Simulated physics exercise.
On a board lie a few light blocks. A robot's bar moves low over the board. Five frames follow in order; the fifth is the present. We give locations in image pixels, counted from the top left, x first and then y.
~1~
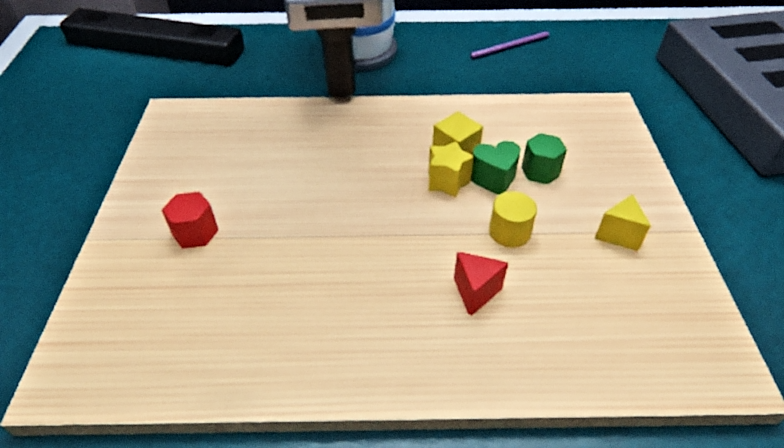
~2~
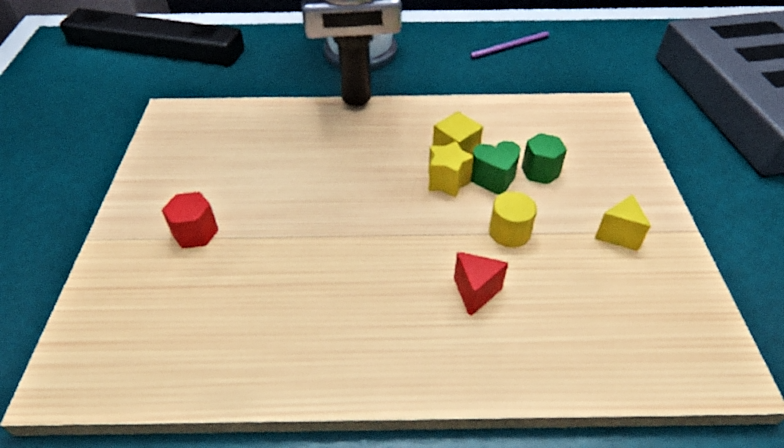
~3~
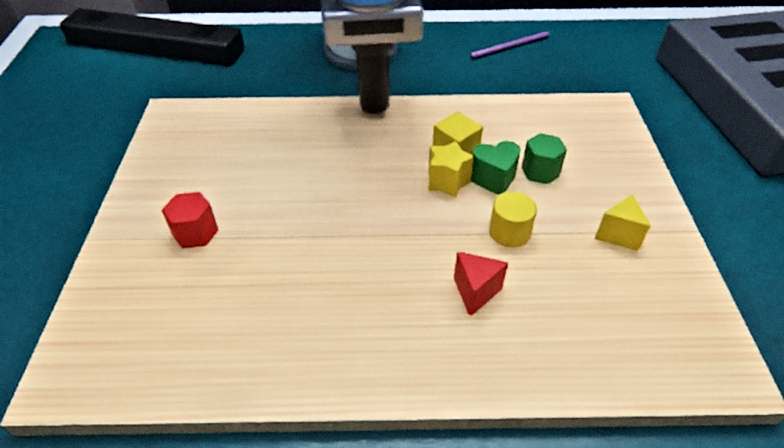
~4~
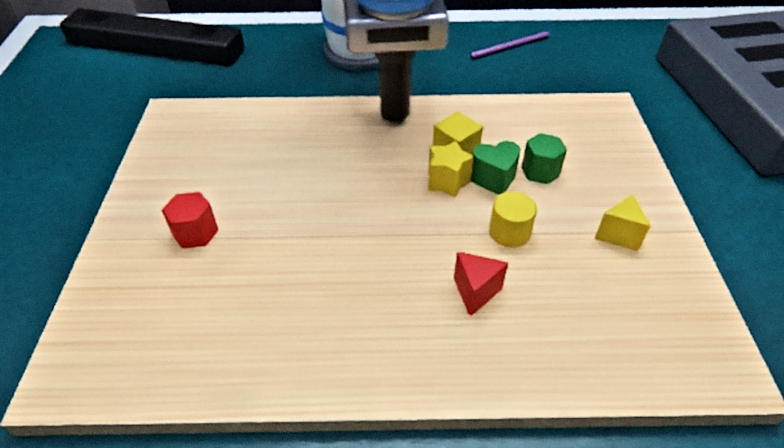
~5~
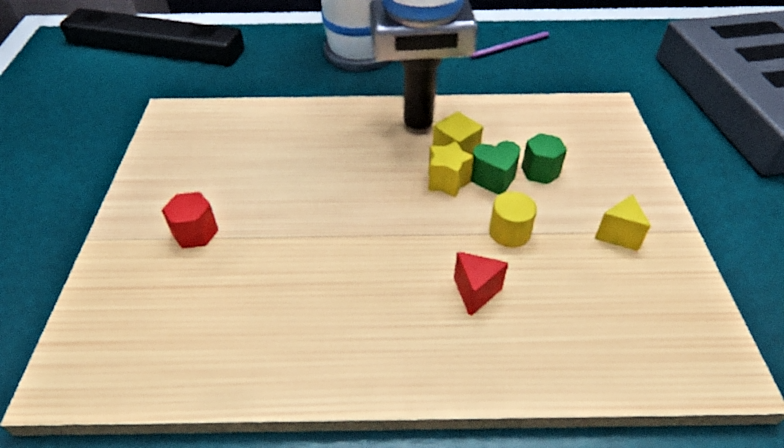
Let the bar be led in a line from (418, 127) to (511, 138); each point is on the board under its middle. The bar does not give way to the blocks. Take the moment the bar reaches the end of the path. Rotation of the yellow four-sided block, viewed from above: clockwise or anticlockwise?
Looking down on the board, it turns clockwise.
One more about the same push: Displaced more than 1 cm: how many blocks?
Put simply, one block is moved more than 1 cm.
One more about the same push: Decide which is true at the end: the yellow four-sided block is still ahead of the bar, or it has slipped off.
Lost on the way.
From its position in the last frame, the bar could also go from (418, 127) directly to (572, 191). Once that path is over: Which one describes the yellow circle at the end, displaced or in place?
Moved off its spot.
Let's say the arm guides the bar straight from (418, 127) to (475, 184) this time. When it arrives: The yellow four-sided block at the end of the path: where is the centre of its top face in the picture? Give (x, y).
In the picture, that point is around (516, 166).
On the path given first. One third of the way, bar (450, 124); yellow four-sided block (462, 126).
Two thirds of the way, bar (482, 127); yellow four-sided block (473, 129), turned 45° clockwise.
At the end, bar (512, 131); yellow four-sided block (473, 130), turned 45° clockwise; green hexagonal block not moved.
